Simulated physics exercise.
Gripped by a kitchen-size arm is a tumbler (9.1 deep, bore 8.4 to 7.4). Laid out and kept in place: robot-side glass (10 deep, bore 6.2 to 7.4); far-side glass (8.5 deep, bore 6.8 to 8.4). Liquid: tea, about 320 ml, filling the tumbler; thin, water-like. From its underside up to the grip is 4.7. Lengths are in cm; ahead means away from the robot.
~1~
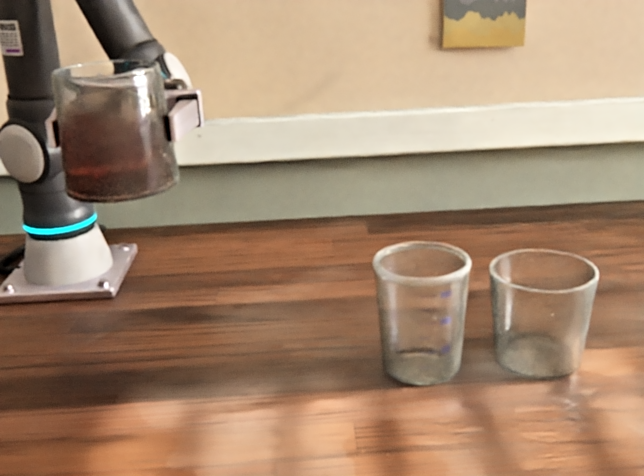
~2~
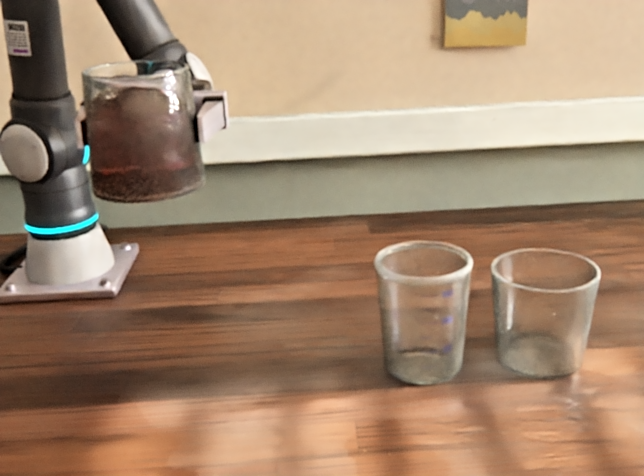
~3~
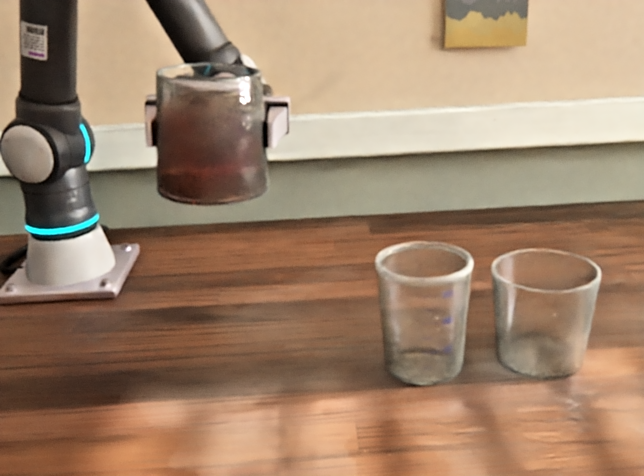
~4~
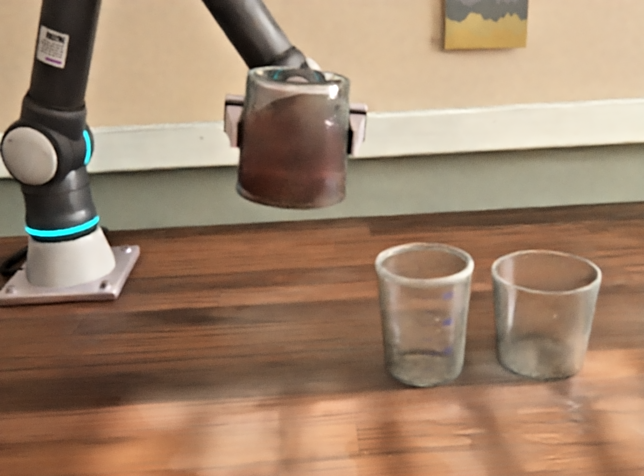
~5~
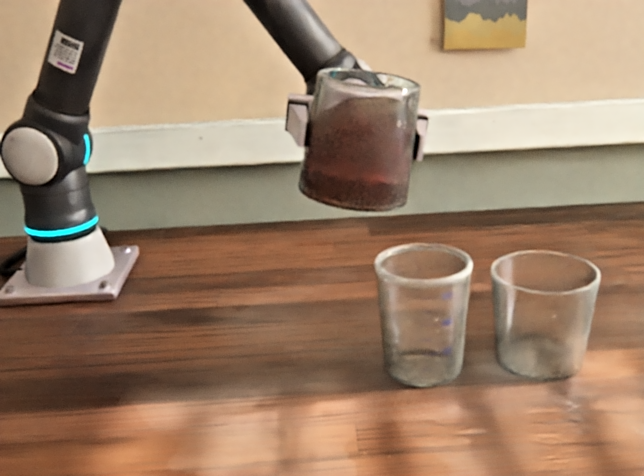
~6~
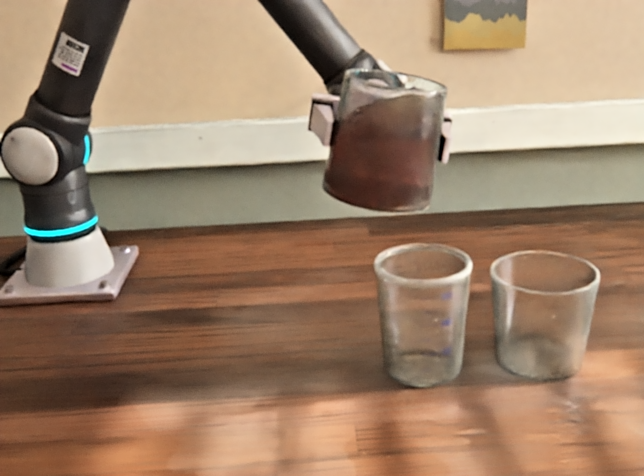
The video shows a robot arm holding a glass tumbler of reddish-brown liquid above a wooden table and carrying it rightward toward two empty glasses, gradually tilting it slightly as it moves, while the two glasses stay still.
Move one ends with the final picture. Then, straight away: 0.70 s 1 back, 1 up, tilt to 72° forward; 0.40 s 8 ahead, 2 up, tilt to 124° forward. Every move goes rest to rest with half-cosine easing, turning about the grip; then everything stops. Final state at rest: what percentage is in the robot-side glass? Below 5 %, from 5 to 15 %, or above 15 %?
Below 5 %.
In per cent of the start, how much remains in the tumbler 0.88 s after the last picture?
Remaining: Close to 70 %.
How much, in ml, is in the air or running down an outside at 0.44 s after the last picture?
Close to 0 ml of it.
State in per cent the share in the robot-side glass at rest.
Result: Near 1 percent.
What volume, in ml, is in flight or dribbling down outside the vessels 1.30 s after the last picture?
Roughly 20 ml at that moment.
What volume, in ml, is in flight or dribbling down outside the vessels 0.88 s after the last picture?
Around 20 ml at that moment.
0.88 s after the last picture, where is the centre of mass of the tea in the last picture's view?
Centre at roughly (451, 186) px.
Then, 0.44 s later, tilted 53° forward, liquid up to 24 above the table; 320 ml in the tumbler.
Then, 0.88 s later, tilted 94° forward, liquid up to 33 above the table; 220 ml in the tumbler, 75 ml in the far-side glass, 5 ml on the table or floor, 20 ml in the air or running down outside.
Then, 1.30 s later, tilted 124° forward, liquid up to 35 above the table; 175 ml in the far-side glass, 125 ml on the table or floor, 20 ml in the air or running down outside.
Then, 2.10 s later, tilted 124° forward, liquid up to 5 above the table; 165 ml in the far-side glass, 155 ml on the table or floor.
At rest, 165 ml in the far-side glass, 155 ml on the table or floor. That is 1 % in the robot-side glass.
